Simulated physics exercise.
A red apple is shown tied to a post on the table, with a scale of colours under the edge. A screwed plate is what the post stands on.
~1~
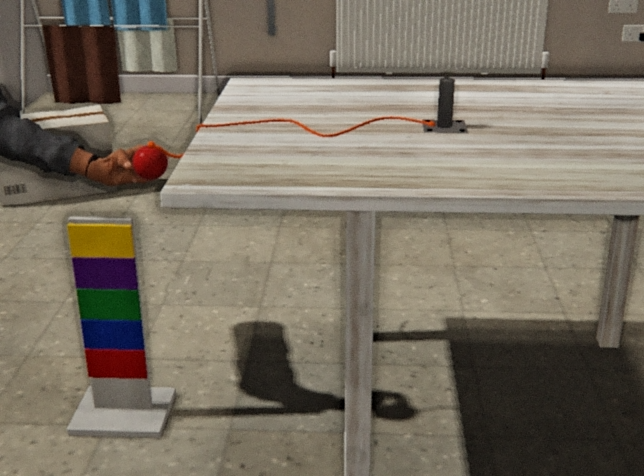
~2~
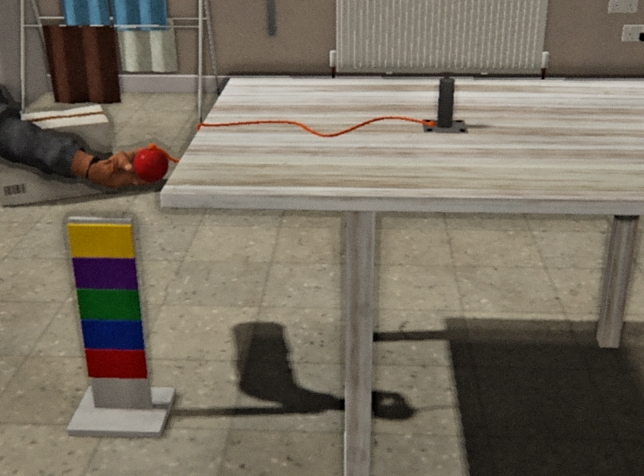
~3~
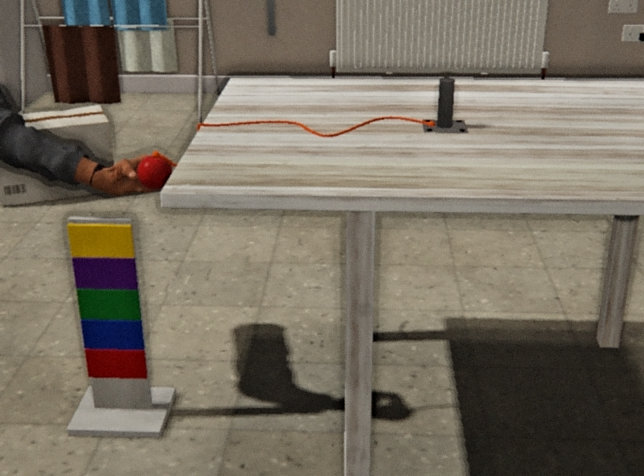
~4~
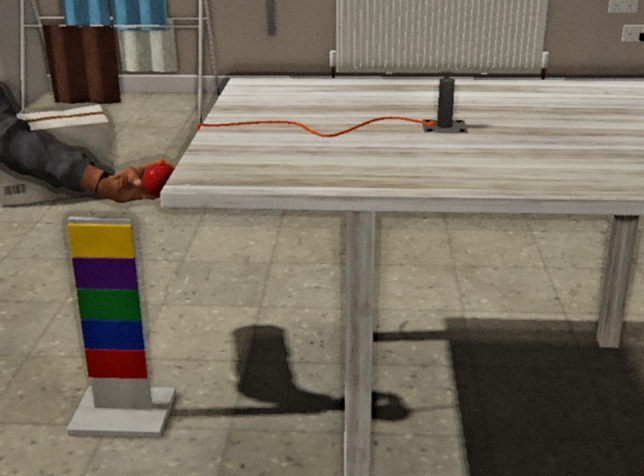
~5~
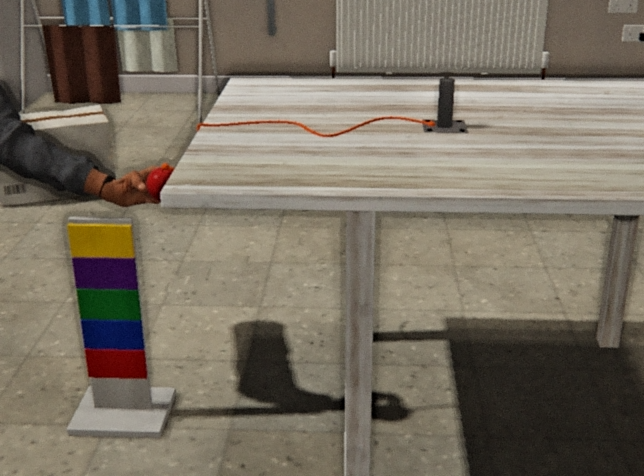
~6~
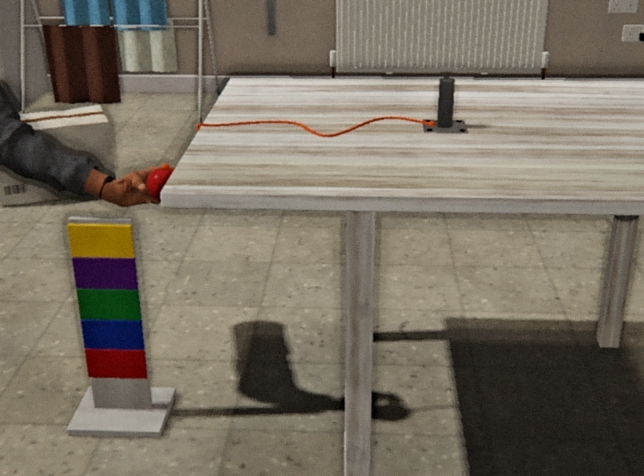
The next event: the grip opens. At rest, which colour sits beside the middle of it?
Its centre is beside purple.
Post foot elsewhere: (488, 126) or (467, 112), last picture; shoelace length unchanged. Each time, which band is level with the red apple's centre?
Answer, in order: Yellow, yellow.
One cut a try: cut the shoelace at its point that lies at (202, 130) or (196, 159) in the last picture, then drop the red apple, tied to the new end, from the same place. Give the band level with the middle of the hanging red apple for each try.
Try by try: None, it hangs higher; yellow.
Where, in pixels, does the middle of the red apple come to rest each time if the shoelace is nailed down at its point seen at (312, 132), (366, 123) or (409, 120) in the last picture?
It ends up near (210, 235) the first time, (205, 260) the second and (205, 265) the third.
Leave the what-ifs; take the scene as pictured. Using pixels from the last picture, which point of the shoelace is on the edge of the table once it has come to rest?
It's the bit near (261, 122).
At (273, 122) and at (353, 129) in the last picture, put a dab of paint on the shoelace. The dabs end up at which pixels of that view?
They end up at (213, 124) and (326, 125).
Soon after, apple near (194, 257); level with yellow.
Then, apple near (225, 264); level with purple.
At rest, apple near (208, 267); level with purple. The purple one.
